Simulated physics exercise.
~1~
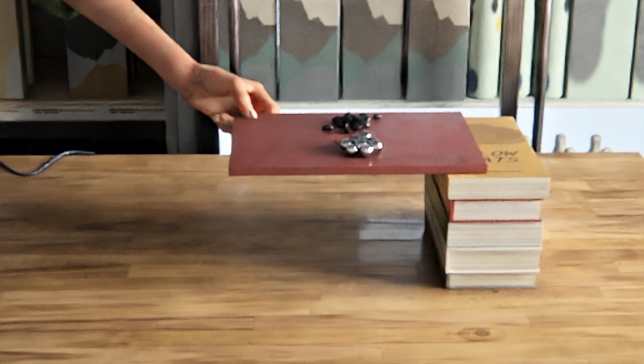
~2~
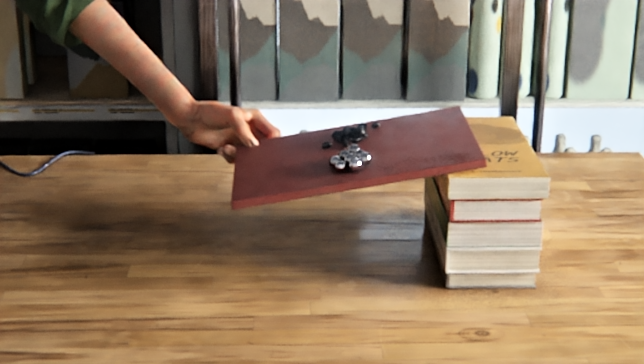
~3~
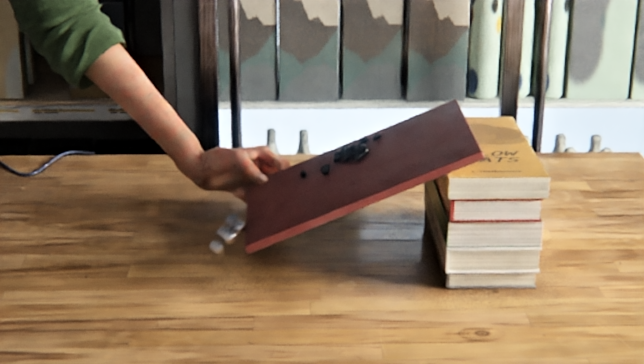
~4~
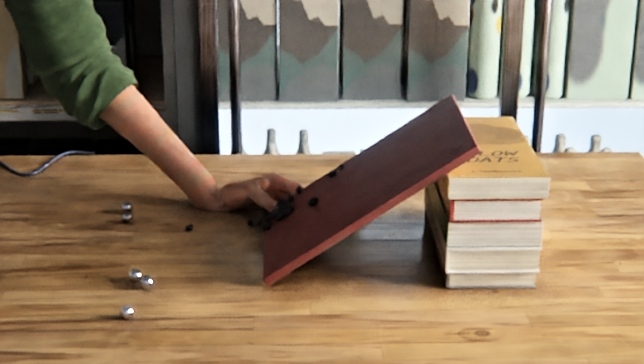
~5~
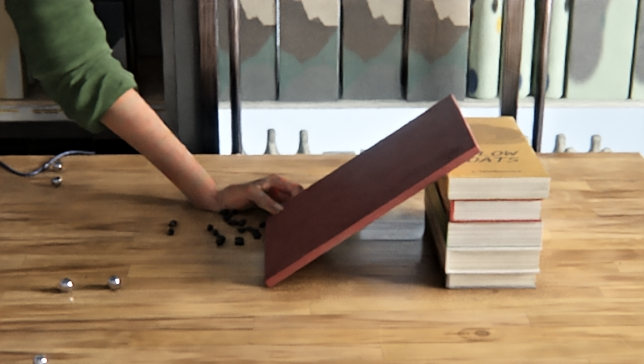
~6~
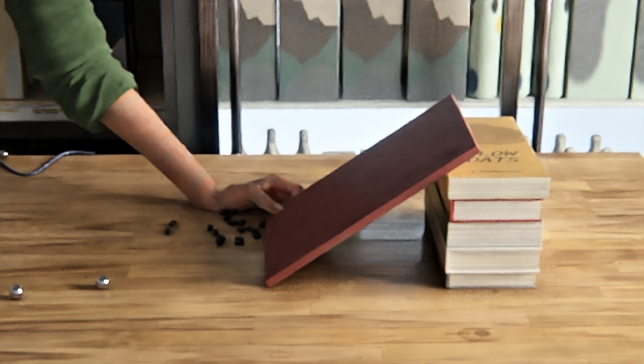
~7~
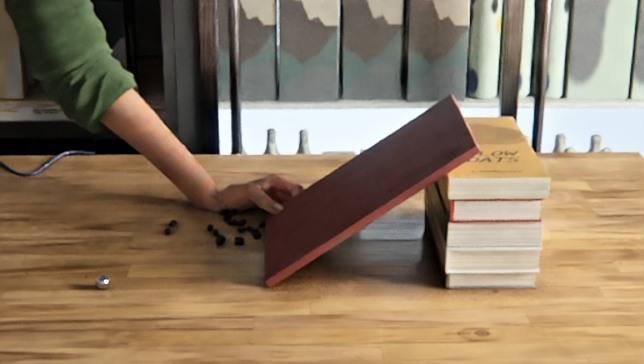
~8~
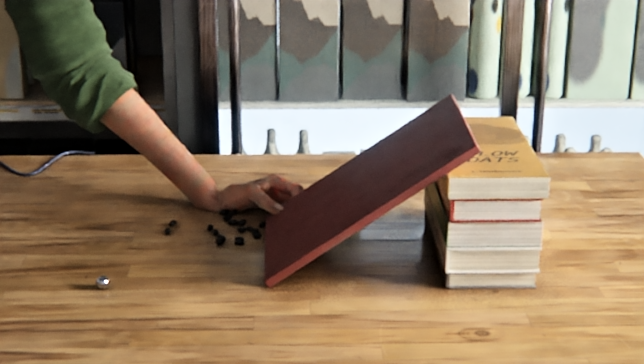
At first, a hand holds one end of a reddish-brown board level above a wooden counter, its other end resting on a stack of books, with shiny metal balls and small black pieces on top. The hand lowers its end, and the silvery balls slide off first, scattering leftward across the counter. The black pieces follow as the slope steepens, tumbling down by the fingers. Once the board's edge rests on the counter, the black pieces lie still near its foot, while the balls keep rolling left until most leave view. One ball remains, motionless, at lower left.
